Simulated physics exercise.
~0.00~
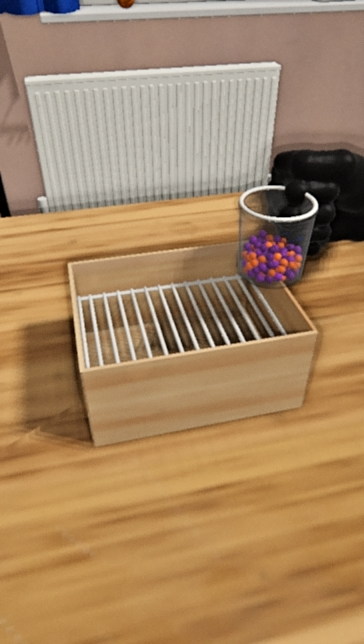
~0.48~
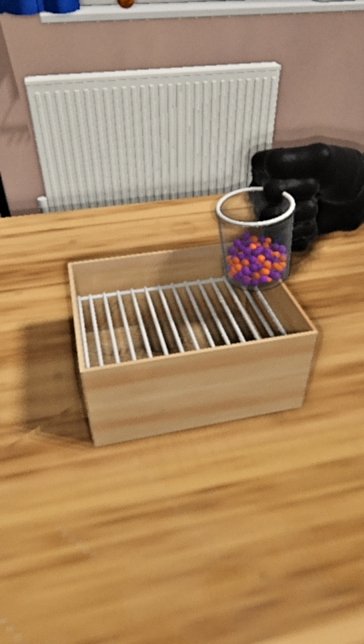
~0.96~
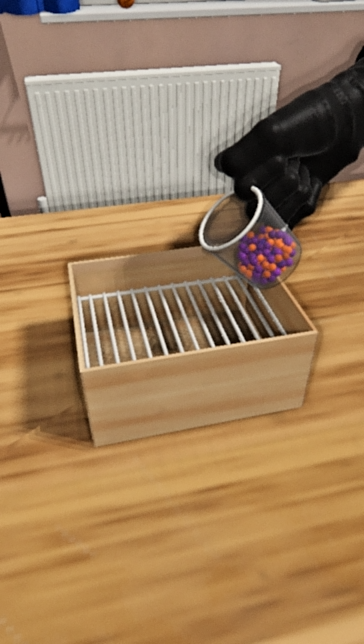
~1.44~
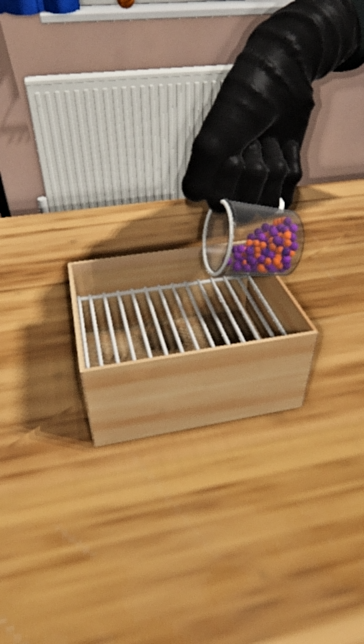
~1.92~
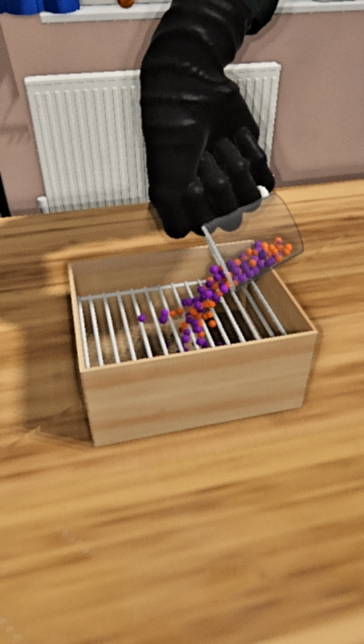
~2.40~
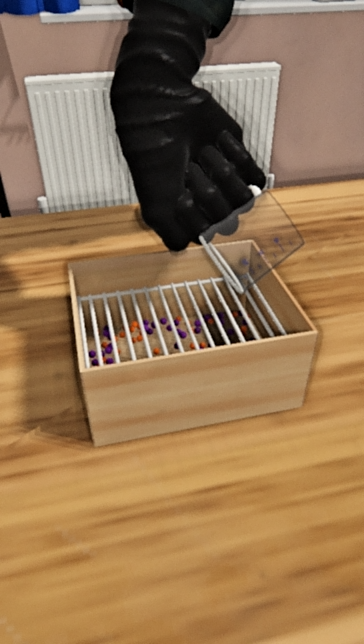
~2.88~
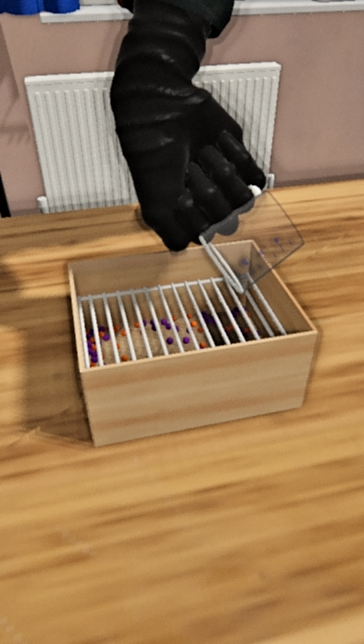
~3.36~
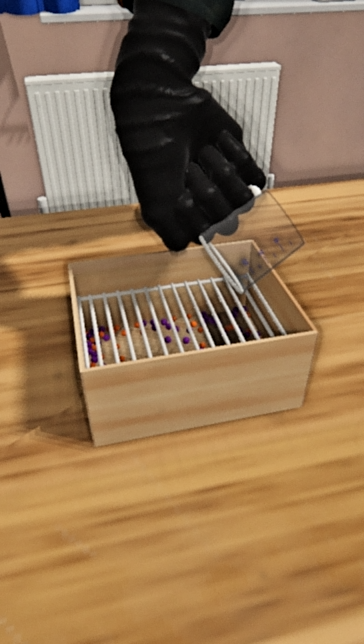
A clear cup of small orange and purple pieces, held by a black-gloved hand, hovers over the right end of a pale wooden box on a wooden table, seen from slightly above with a white radiator and pinkish wall behind. White wires form a rack across the box. The cup shifts a little left, then the hand swings over it and tips it onto its side. The pieces spill down leftward onto the wires as the cup turns further over. They drop through the gaps, and both colours end up scattered beneath the rack, the upturned cup still held above.
